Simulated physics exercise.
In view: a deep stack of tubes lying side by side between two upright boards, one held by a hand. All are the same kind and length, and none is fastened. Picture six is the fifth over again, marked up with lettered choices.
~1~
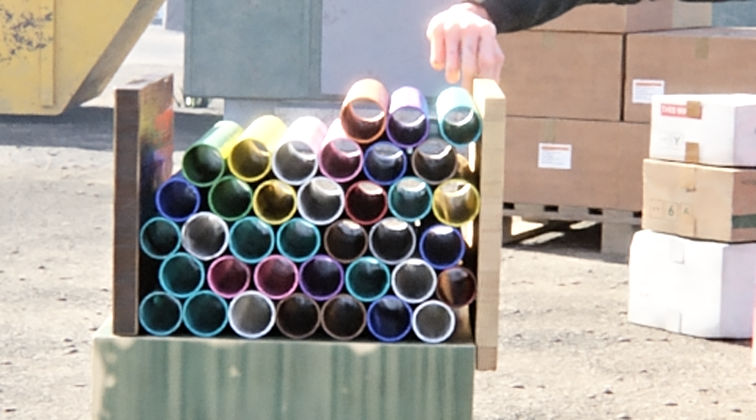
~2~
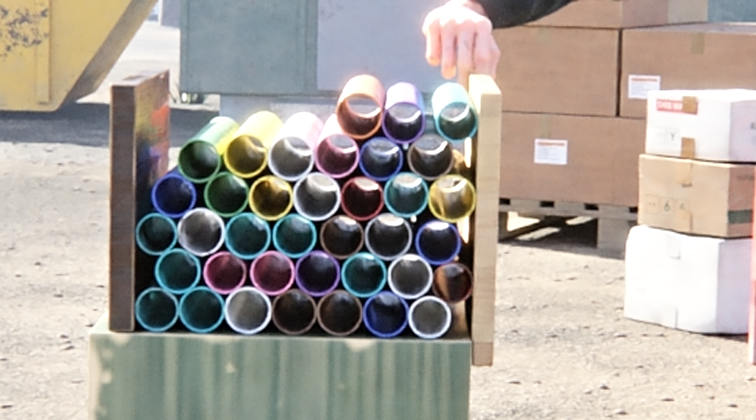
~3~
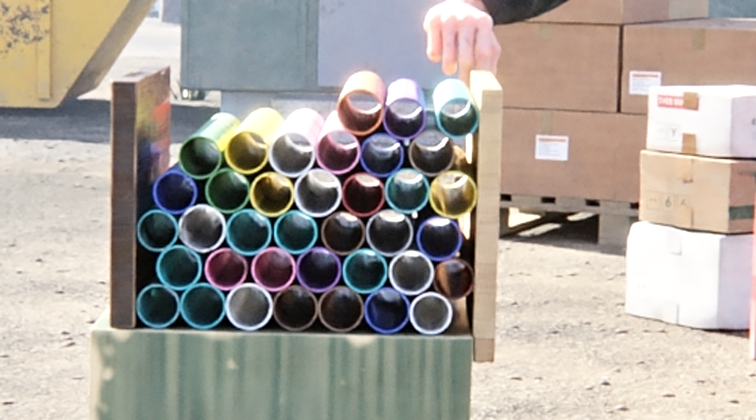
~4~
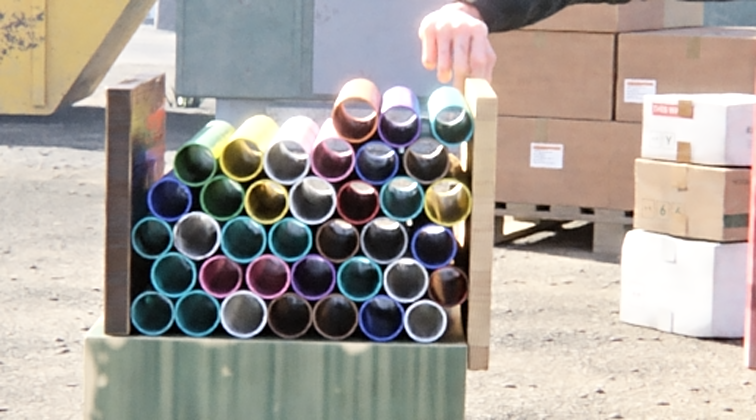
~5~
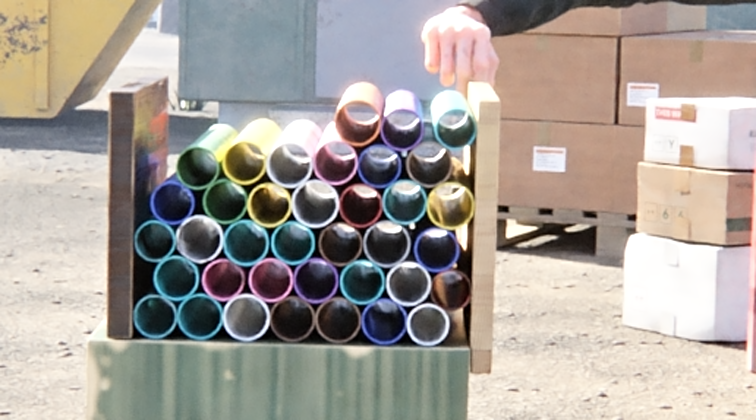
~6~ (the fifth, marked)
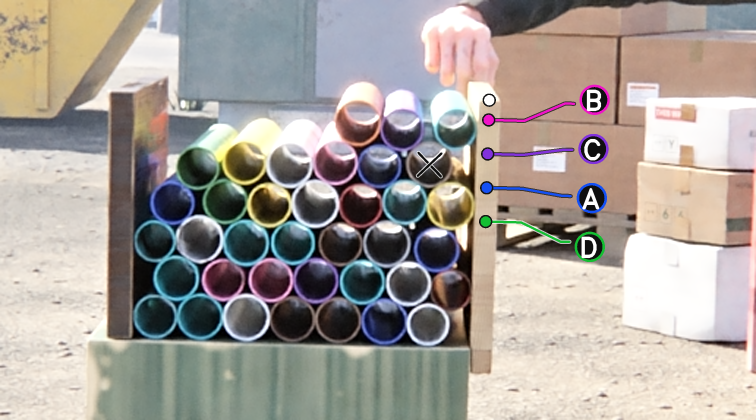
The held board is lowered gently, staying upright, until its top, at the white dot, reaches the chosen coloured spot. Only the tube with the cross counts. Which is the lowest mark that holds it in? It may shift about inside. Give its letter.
The answer is mark D.
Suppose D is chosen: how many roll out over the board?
It comes to one.
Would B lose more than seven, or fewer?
At B, fewer than seven.
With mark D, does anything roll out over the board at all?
Yes, at D.
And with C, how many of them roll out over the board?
It comes to none.
On the marked copy, A at (487, 188); B at (489, 120); C at (488, 154); D at (486, 221); the cross at (430, 164); the white dot at (489, 100).
Following D. Soon after the start, top of the board (476, 161).
Later, top of the board (474, 220).
In the end, top of the board (474, 220), one out over the board, the crossed one still inside.
As for the rest, A keeps the crossed one inside; B keeps the crossed one inside; C keeps the crossed one inside.
